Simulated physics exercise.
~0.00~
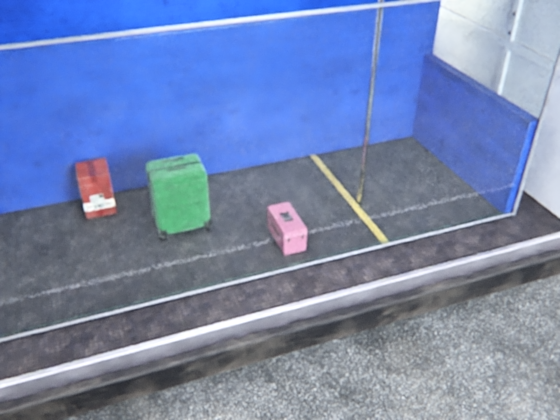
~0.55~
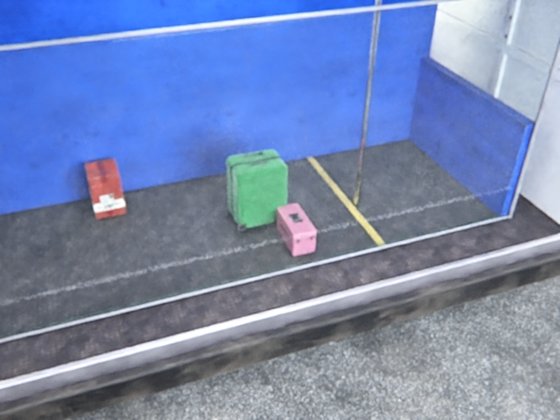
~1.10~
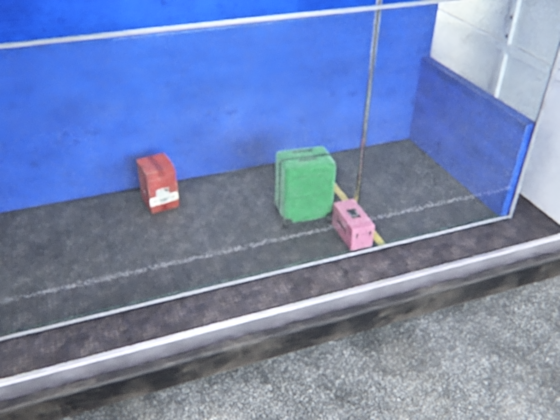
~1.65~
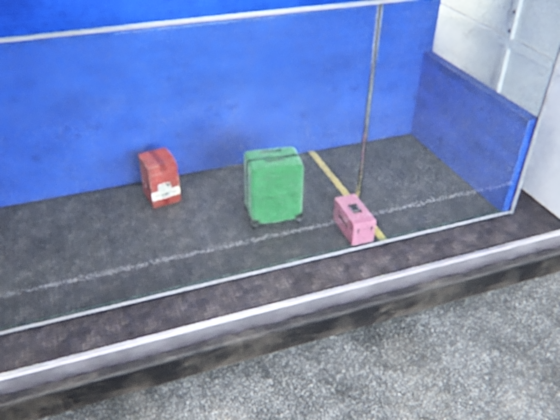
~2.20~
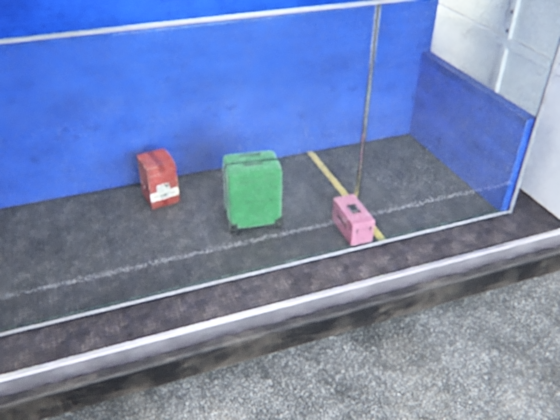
A green suitcase rolls right then drifts back left, while the red and pink cases slide right and stop.
